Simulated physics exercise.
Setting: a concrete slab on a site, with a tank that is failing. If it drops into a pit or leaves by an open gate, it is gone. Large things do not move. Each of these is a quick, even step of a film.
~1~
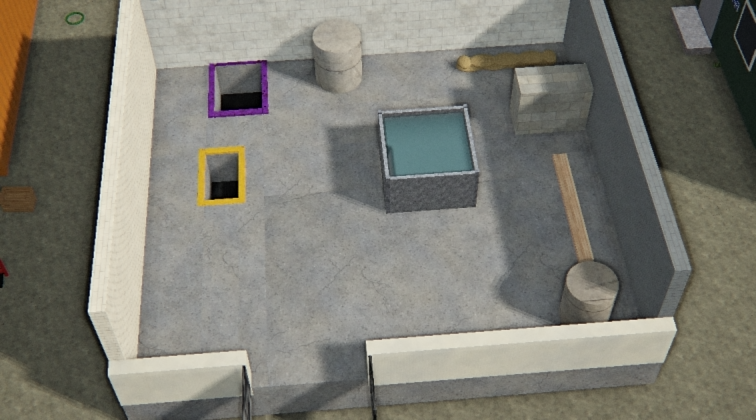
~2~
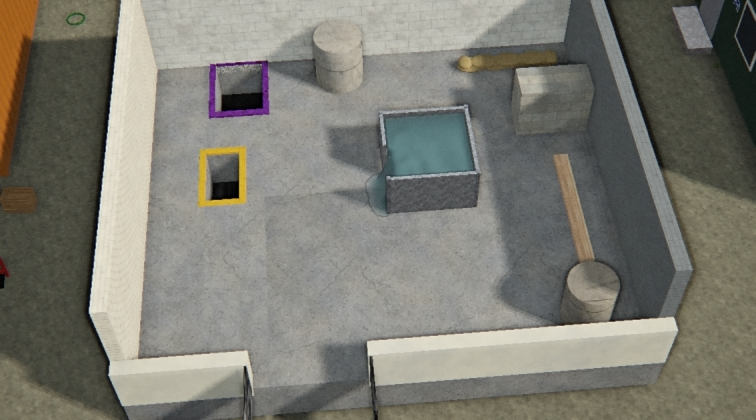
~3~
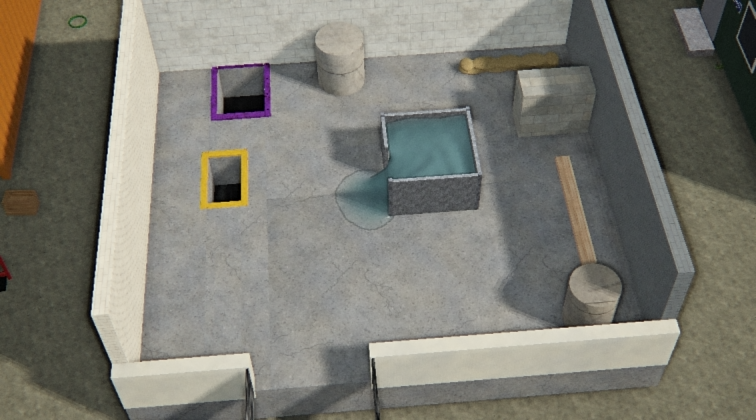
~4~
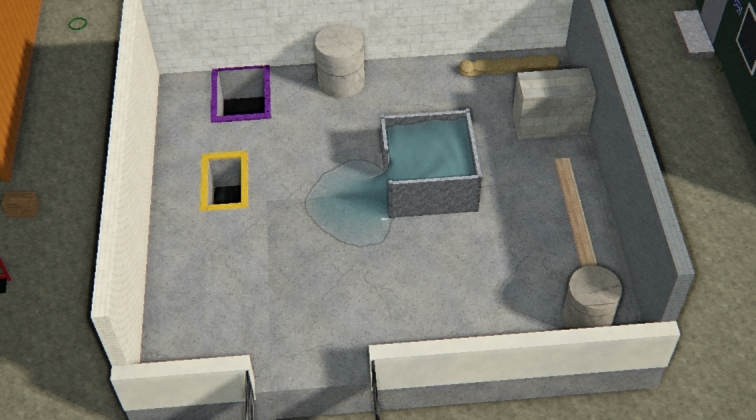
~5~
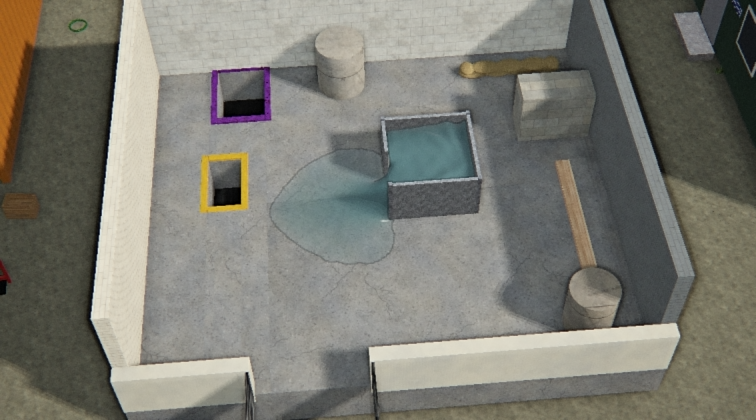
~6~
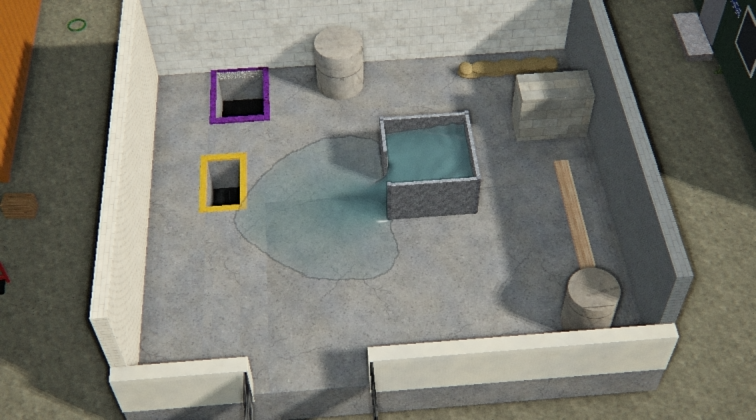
At first, still water fills an open square tank on a walled concrete slab, near purple- and yellow-edged openings. Then water pours from the tank's left side and forms a small puddle on the floor. The puddle spreads steadily leftward and widens, its front edge coming close beside the yellow-edged opening.
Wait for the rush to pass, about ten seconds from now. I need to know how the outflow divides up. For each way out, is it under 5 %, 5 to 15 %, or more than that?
The gate pulls in a so-so amount - five to fifteen per cent; the purple pit pulls in barely a drop - beneath five per cent; the yellow pit pulls in a good deal - past fifteen per cent.
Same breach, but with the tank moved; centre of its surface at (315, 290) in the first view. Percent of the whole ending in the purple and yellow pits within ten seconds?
In per cent: Purple 15, yellow 25.
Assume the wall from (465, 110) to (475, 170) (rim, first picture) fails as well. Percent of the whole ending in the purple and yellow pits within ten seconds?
Purple takes 0 in a hundred, yellow takes 2 in a hundred.
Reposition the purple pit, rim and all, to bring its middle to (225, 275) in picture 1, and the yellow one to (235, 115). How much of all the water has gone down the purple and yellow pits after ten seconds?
Split: Purple 15 %, yellow 15 %.
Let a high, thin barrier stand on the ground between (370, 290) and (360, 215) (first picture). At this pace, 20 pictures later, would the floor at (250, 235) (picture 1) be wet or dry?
Submerged.
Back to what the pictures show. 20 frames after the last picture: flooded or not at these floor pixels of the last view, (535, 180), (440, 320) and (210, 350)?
Points in order - 1: Unwetted; 2: Unwetted; 3: Inundated.
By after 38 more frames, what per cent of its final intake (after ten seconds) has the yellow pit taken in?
It comes to around 75 percent of the ten-second total.
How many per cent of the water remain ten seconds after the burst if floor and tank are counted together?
Roughly 62 %.
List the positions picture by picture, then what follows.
The first frame shows still water in the open tank at (427, 145).
In the second frame, water pours out at (388, 185) and has run to (376, 178).
In the third frame, water pours out at (390, 188) and has run to (341, 191).
In the fourth frame, water pours out at (390, 190) and has run to (312, 213).
In the fifth frame, water pours out at (390, 192) and has run to (278, 220).
In the sixth frame, the front is at (242, 226), out from the gap at (389, 192).
A moment on, water covers 25 % of the floor; the gate 0 %, the purple pit 0 %, the yellow pit 4 %.
Next, water covers 35 % of the floor; the gate 0 %, the purple pit 0 %, the yellow pit 10 %.
Then, water covers 35 % of the floor; the gate 2 %, the purple pit 1 %, the yellow pit 15 %.
Later, water covers 45 % of the floor; the gate 5 %, the purple pit 1 %, the yellow pit 21 %.
In the end, water covers 60 % of the floor; the gate 8 %, the purple pit 2 %, the yellow pit 29 %.
